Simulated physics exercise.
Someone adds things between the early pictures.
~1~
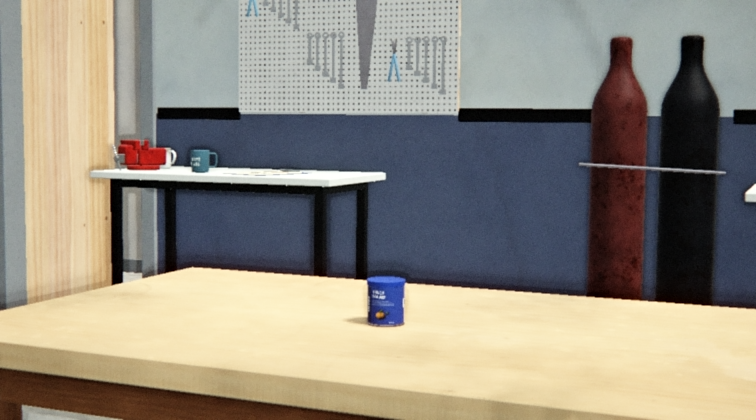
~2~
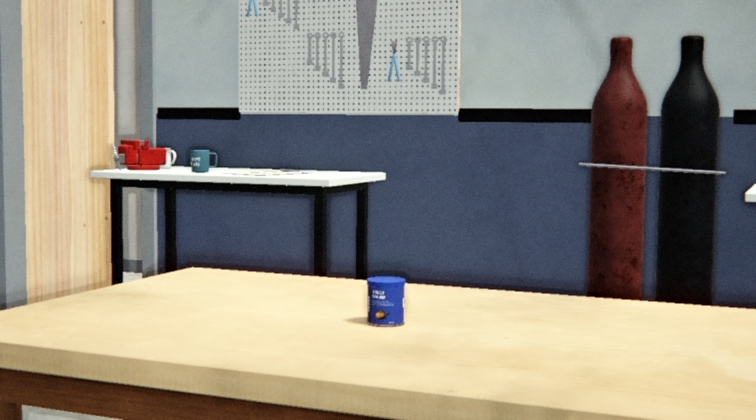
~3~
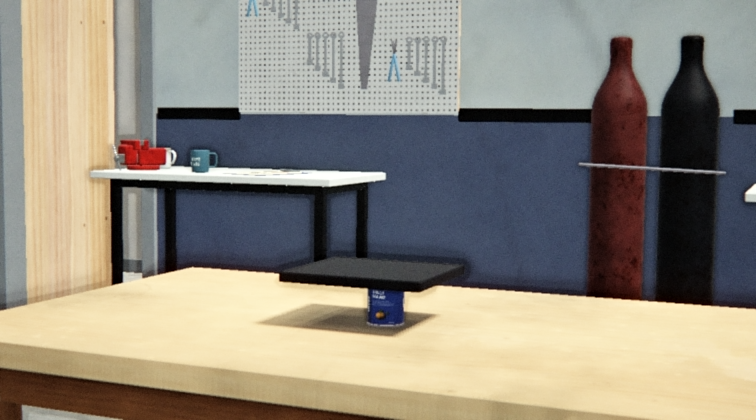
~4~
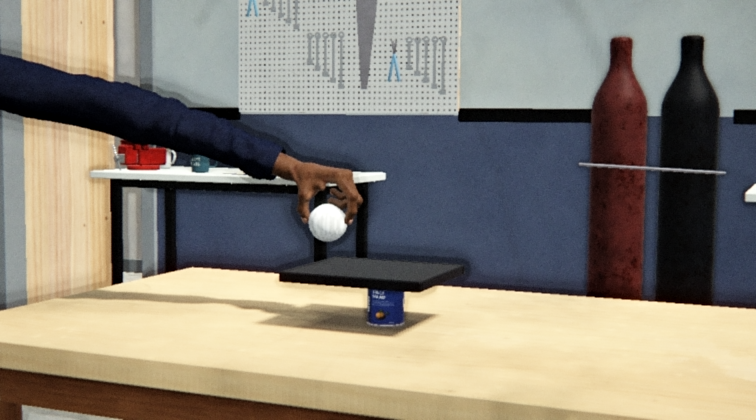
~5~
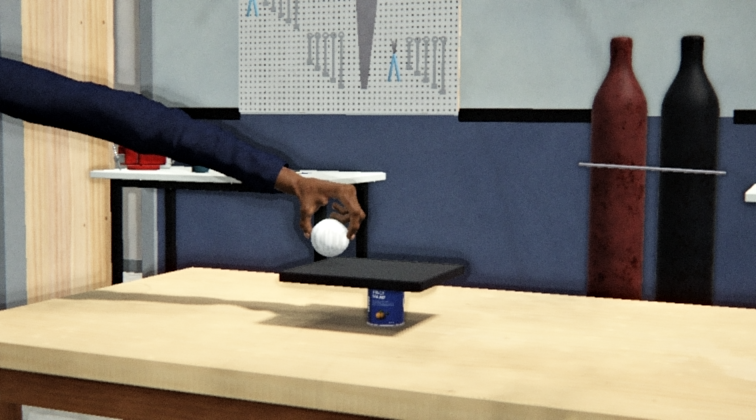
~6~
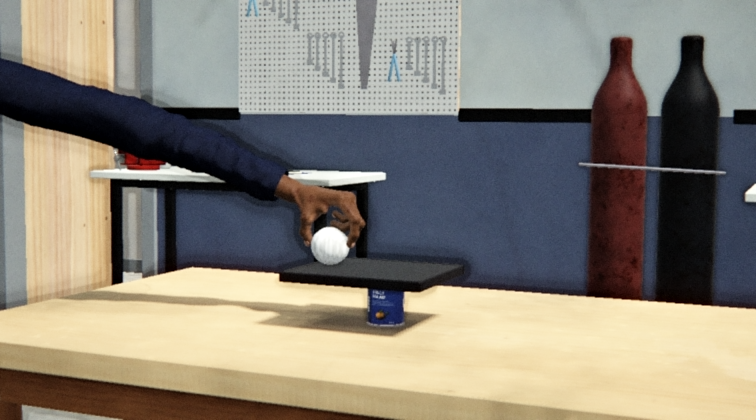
A hand lowering a white onion onto the left side of a black lid resting on a blue can, still gripping it.
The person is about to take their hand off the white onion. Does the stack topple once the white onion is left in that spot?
Yes, it topples.
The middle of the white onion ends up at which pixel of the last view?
In the final view it sits at roughly (293, 297).
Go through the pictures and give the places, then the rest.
In the first frame, the last thing is not in view yet.
In the second frame, the last thing is not in view yet.
In the third frame, the last thing is not in view yet; black lid (374, 273).
The fourth frame shows on its way; white onion (328, 223); black lid (374, 273).
The fifth frame shows on its way; white onion (330, 238); black lid (374, 273).
The sixth frame shows set down, still held; white onion (330, 246); black lid (374, 273).
Then, 0.30 s past the last view, white onion now fallen; black lid rocked 43° from its first pose.
Then, 0.40 s past the last view, black lid rocked 44° from its first pose.
Then, 0.50 s past the last view, black lid rocked 38° from its first pose.
Finally, fallen, white onion; down or leaning hard in the stack, black lid; blue tin still in place. Final places as the last picture's camera would see them, white onion near (294, 298). The stack gives way.
